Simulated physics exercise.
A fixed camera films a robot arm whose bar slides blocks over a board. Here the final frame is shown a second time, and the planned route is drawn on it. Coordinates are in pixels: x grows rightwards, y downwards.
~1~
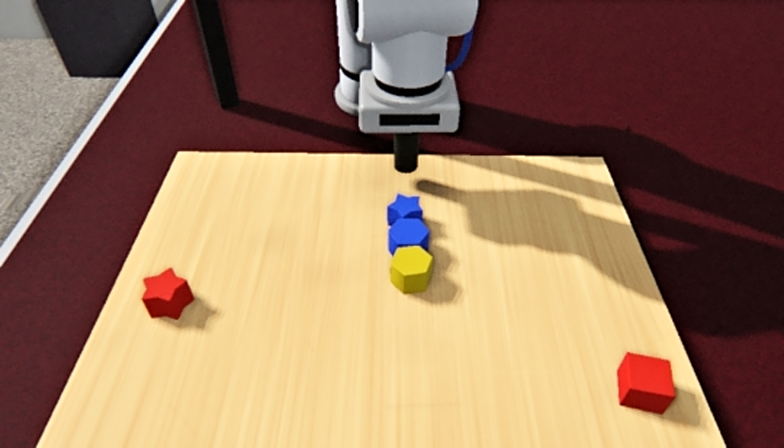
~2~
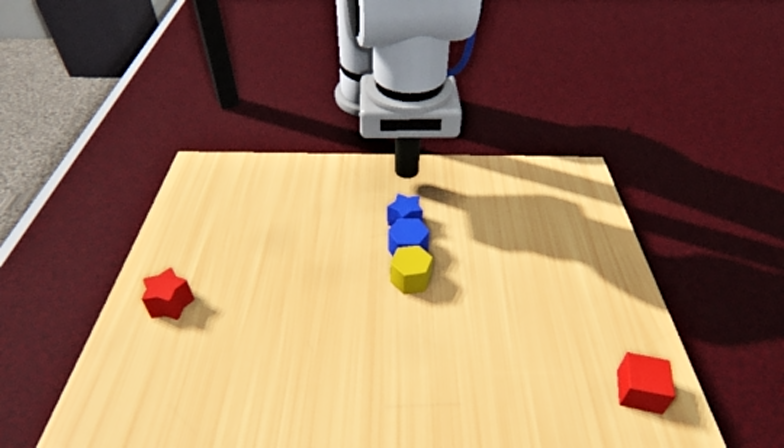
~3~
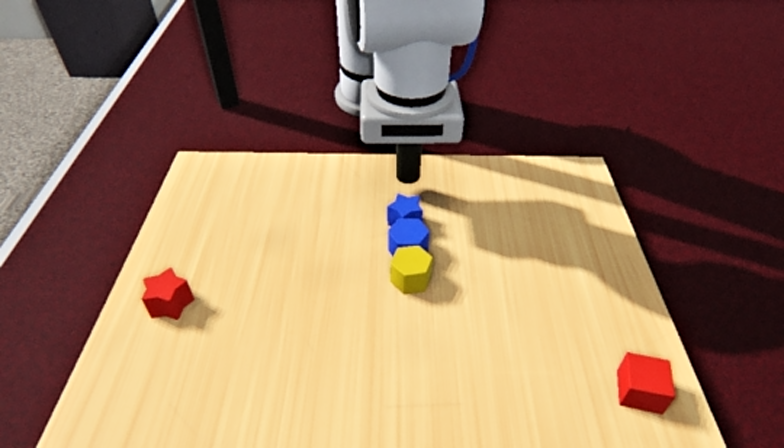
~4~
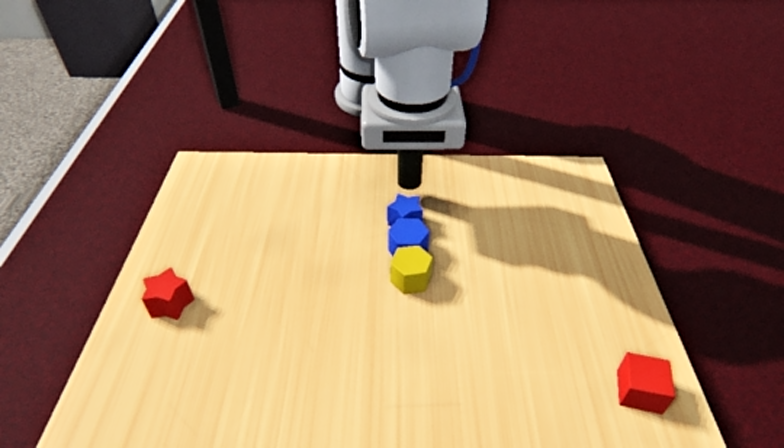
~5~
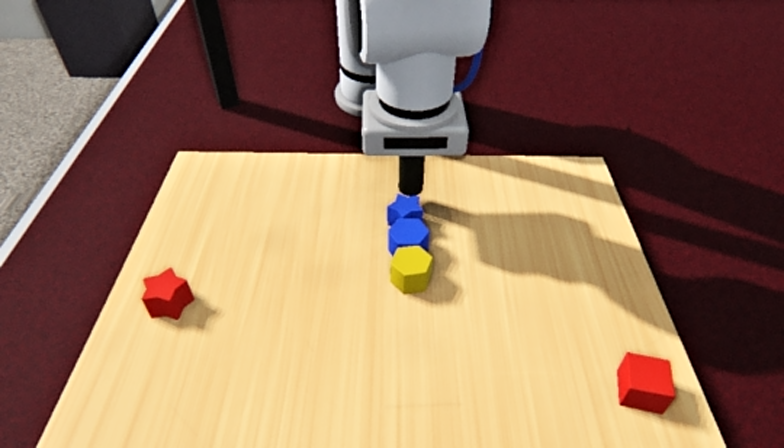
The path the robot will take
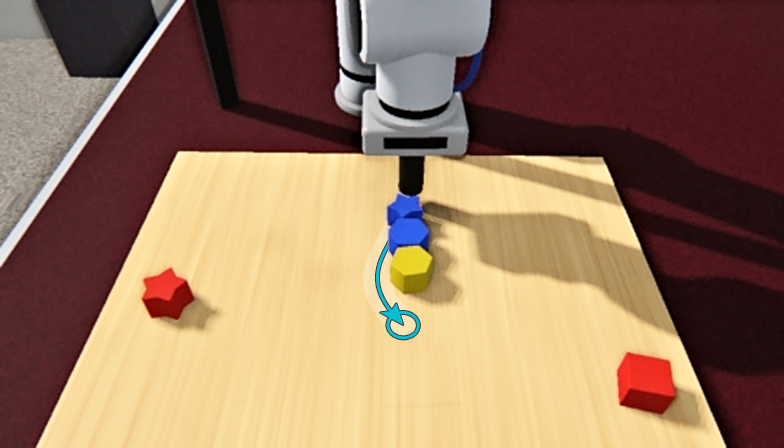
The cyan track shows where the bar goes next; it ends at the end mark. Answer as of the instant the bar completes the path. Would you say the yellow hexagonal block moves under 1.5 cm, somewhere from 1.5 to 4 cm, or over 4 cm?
By the end of the path, it will have gone past 4 cm.
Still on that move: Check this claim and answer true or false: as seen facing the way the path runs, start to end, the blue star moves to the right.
That is true.
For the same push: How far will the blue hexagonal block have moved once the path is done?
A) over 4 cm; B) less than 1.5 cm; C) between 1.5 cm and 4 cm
A
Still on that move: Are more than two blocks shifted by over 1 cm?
In short: Yes.
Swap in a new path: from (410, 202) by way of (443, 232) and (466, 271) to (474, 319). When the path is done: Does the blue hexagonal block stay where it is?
Short answer: No.
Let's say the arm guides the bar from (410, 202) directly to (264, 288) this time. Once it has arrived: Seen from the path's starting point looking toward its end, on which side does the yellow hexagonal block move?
The shift is leftward.
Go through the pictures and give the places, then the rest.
In the first frame, tip of the bar (406, 167), middles of tops, blue star (406, 204), blue hexagonal block (409, 230), yellow hexagonal block (412, 260).
In the second frame, bar (407, 172), nothing pushed.
In the third frame, bar (408, 177), nothing pushed.
In the fourth frame, bar (409, 183), nothing pushed.
In the fifth frame, bar (411, 189), blue star (406, 204), blue hexagonal block (409, 230), yellow hexagonal block (412, 260).
The line goes from (410, 202) via (392, 238) and (378, 280), ending at (403, 325).
What follows on the original path. One third of the way, bar (392, 224); blue star (381, 236), turned 10° clockwise; blue hexagonal block (395, 262), turned 50° anticlockwise; yellow hexagonal block (423, 284), turned 35° anticlockwise.
Two thirds of the way, bar (377, 267); blue star (351, 272), turned 50° clockwise; blue hexagonal block (383, 290), turned 105° anticlockwise; yellow hexagonal block (428, 291), turned 65° anticlockwise.
At the end, bar (404, 312); blue star (349, 277), turned 70° clockwise; blue hexagonal block (390, 335), turned 95° anticlockwise; yellow hexagonal block (437, 295), turned 100° anticlockwise.
